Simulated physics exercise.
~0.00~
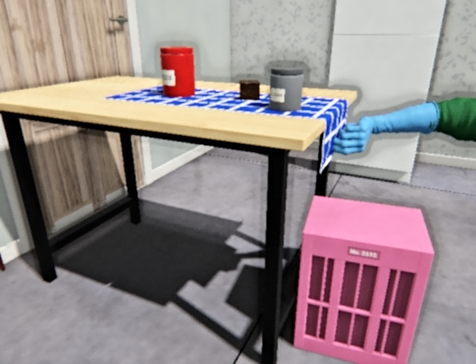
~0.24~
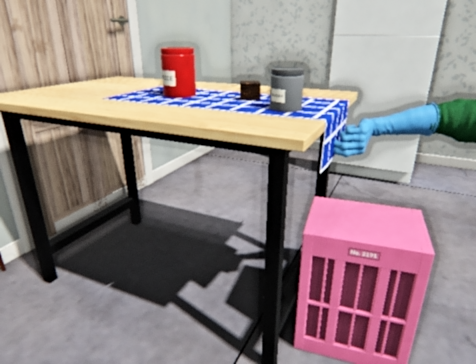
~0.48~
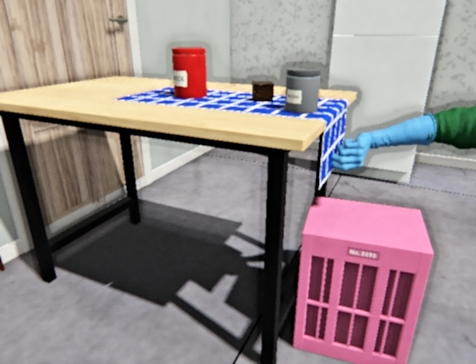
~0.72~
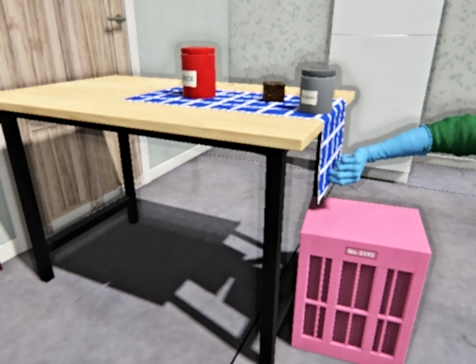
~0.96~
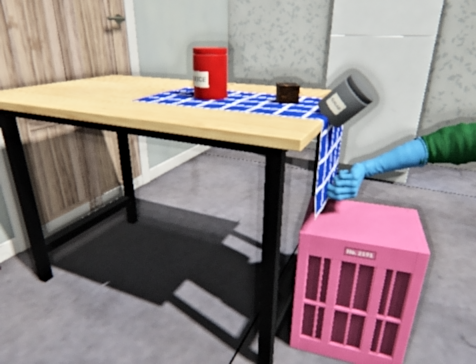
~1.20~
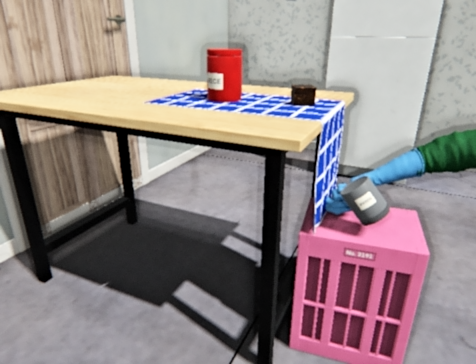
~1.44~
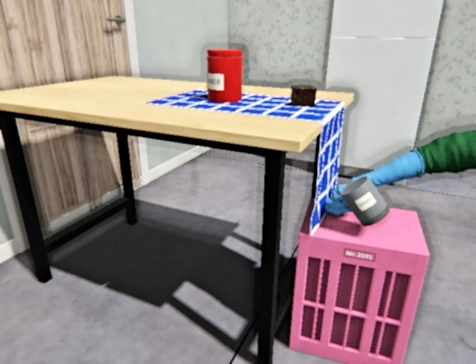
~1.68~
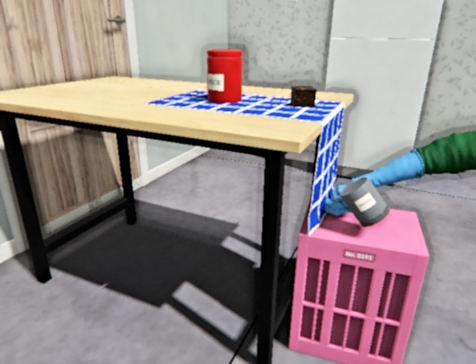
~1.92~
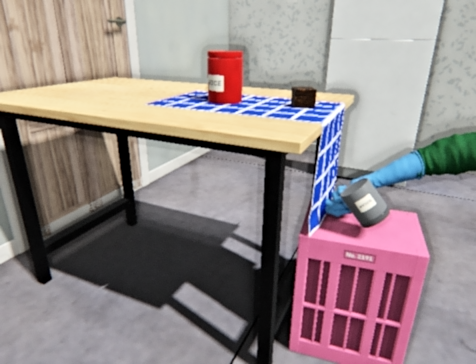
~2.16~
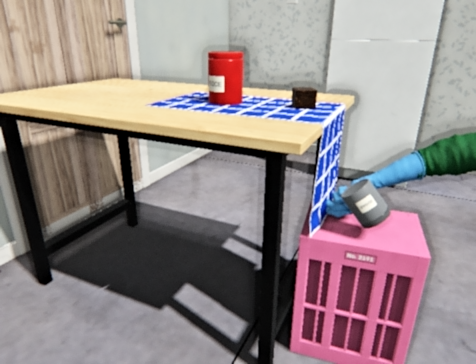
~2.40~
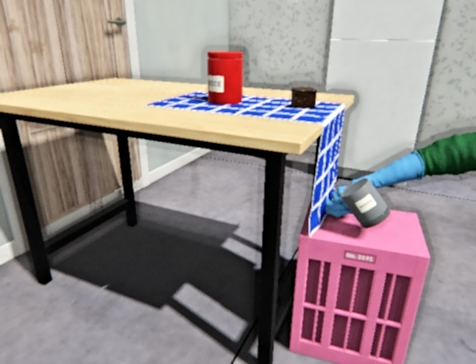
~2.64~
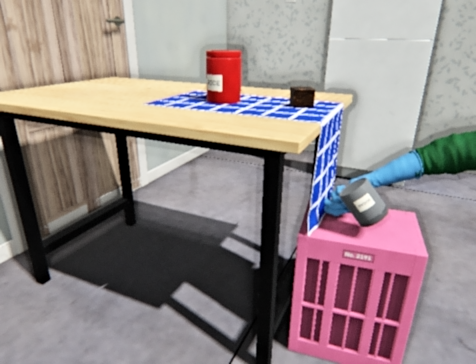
On a table, a gloved hand tugs a checked towel down, tipping the grey jar off.
